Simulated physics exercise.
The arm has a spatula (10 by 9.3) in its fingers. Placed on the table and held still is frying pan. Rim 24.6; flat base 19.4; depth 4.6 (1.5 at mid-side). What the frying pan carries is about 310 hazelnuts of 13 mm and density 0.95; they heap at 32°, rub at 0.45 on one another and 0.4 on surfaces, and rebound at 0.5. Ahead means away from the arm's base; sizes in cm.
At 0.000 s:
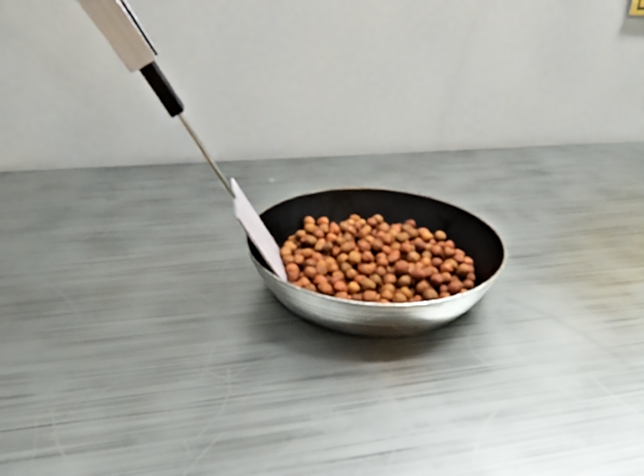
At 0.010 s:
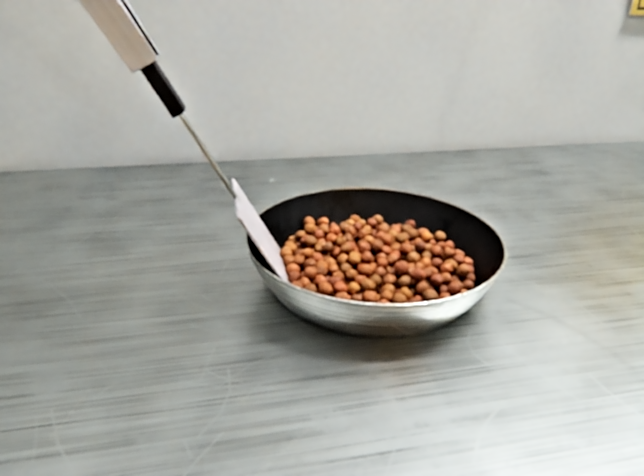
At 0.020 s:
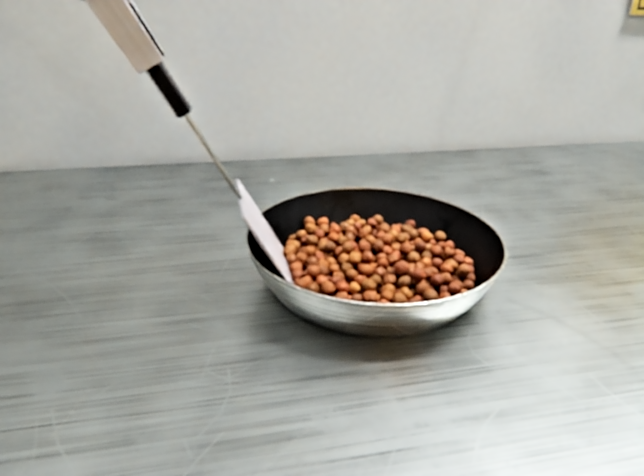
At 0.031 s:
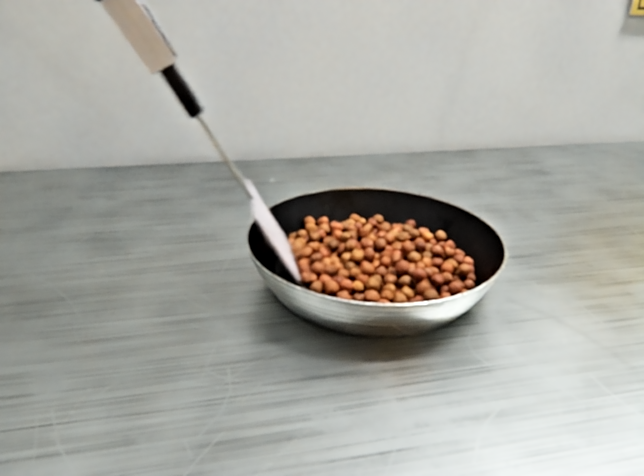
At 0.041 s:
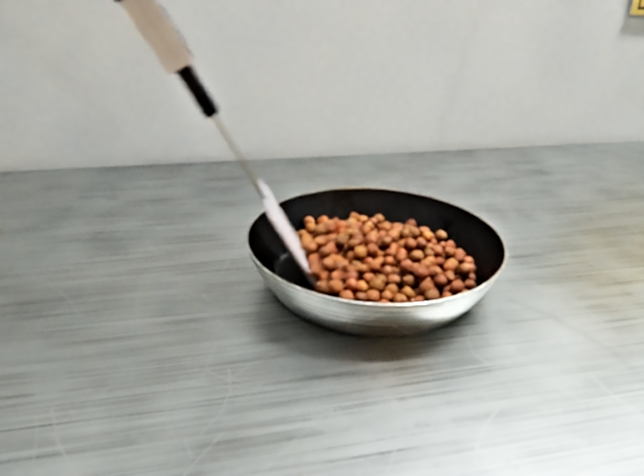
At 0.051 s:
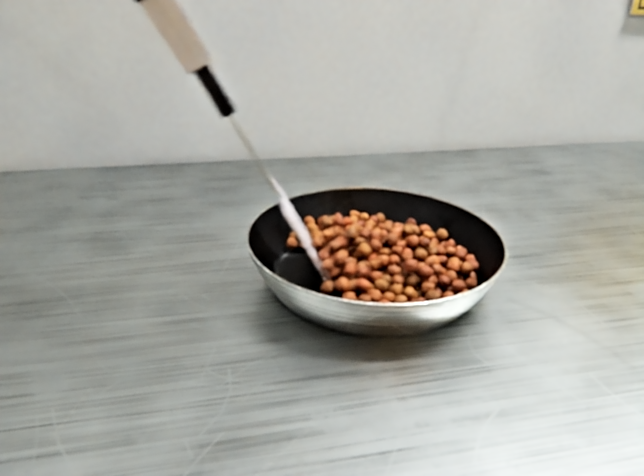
A robotic arm held a white spatula at the left edge of a pan of round brown nuts, then slid it a short way right, pushing the nearest ones over and baring some dark pan.
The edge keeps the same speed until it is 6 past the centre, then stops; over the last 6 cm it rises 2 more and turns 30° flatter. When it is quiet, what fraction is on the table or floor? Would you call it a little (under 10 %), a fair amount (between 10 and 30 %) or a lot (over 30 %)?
A fair amount, between 10 and 30 %.
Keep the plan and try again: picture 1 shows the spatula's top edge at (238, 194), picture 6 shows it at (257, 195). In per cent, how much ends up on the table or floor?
Off the vessel, on the table or floor: Some 0 percent.
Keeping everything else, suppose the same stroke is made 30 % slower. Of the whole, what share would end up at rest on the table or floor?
Estimated result: Some 5 %.
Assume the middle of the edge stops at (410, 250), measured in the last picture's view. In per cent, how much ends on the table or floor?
I'd estimate about 5 per cent.
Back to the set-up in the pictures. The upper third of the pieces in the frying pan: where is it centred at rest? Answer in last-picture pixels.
I'd put it close to (451, 239).
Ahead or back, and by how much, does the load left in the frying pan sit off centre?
4.5 cm ahead.
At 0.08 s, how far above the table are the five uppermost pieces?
Estimated height above table: Approx. 6 cm.
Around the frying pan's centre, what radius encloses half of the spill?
About 32 centimetres.
After 0.08 s, sloping 62°, highest piece 6 above the table; 314 in the frying pan.
After 0.10 s, sloping 53°, highest piece 8 above the table; 314 in the frying pan.
After 0.31 s, sloping 32°, highest piece 11 above the table; 264 in the frying pan, 40 on the table or floor, 10 on the blade or in flight.
After 1.36 s, sloping 32°, highest piece 5 above the table; 264 in the frying pan, 50 on the table or floor.
At rest, 264 in the frying pan, 50 on the table or floor. That is 16 % on the table or floor.
